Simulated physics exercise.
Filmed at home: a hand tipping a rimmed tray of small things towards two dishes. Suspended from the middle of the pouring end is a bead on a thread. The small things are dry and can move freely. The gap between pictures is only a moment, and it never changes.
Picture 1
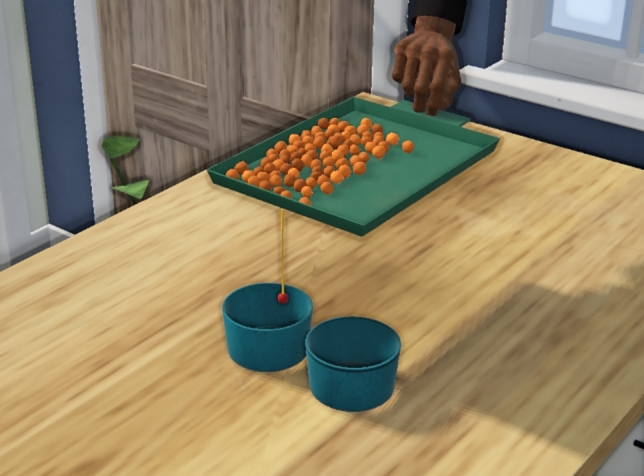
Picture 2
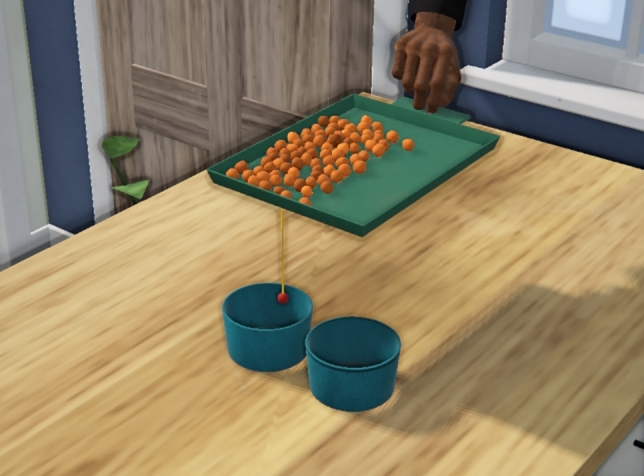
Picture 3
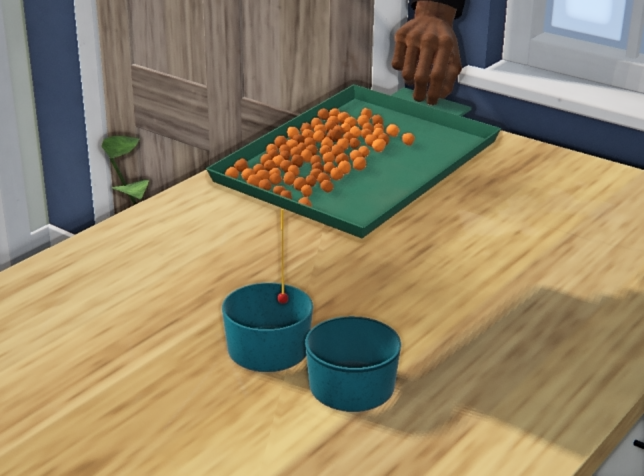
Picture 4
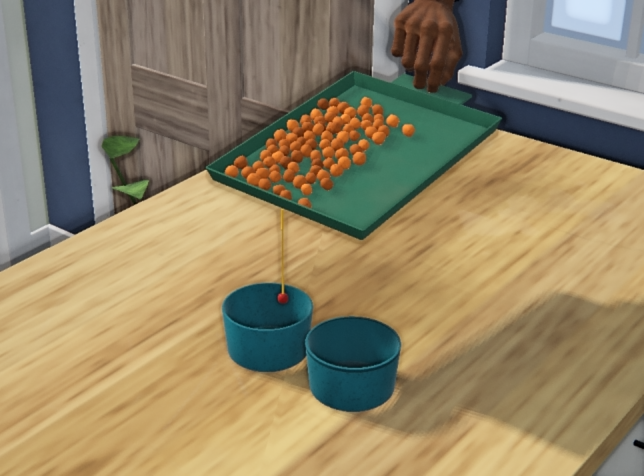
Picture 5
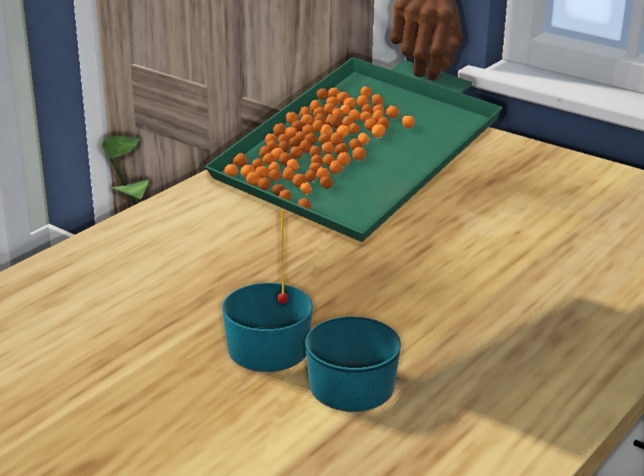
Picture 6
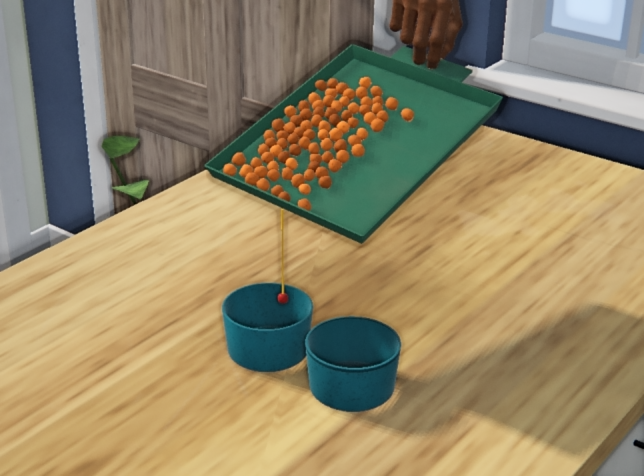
On a light wooden table in a home, a hand holds a green rimmed tray of small orange balls above two teal dishes, a red bead hanging from its near end. The hand gradually raises the far end, steepening the tray and dipping its near right corner slightly, while the balls barely shift.
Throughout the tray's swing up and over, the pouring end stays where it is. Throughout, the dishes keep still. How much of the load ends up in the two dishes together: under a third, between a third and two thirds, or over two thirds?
The catch is fair, a third to two thirds of the load.
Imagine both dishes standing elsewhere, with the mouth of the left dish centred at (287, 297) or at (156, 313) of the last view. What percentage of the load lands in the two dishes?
20 and 20 %.
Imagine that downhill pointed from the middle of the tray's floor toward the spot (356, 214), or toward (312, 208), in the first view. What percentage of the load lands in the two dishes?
I'd expect around 80 in a hundred first and around 30 in a hundred second.
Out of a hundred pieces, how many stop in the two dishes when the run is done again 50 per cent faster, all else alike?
That works out at about 60 percent.
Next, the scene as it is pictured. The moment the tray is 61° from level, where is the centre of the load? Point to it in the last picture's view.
Close to (308, 184).
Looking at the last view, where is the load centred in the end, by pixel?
Resting centre, last picture - approx. (331, 384).
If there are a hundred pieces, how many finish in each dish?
Left dish around 0, right dish around 60, both in a hundred.
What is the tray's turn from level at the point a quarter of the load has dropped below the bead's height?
Roughly 95 degrees from level.
Just after the last frame, tray tipped steeply; almost all on the tray; about a tenth in the right dish; just a few outside both; just a few in the air.
A moment on, tray tipped past a quarter turn; about a tenth on the tray; roughly half in the right dish; roughly a third outside both; roughly a quarter in the air.
Further on, tray tipped past a quarter turn; roughly half in the right dish; roughly half outside both.
When it is over, tray tipped past a quarter turn; roughly half in the right dish; not one in the left dish; roughly half outside both.
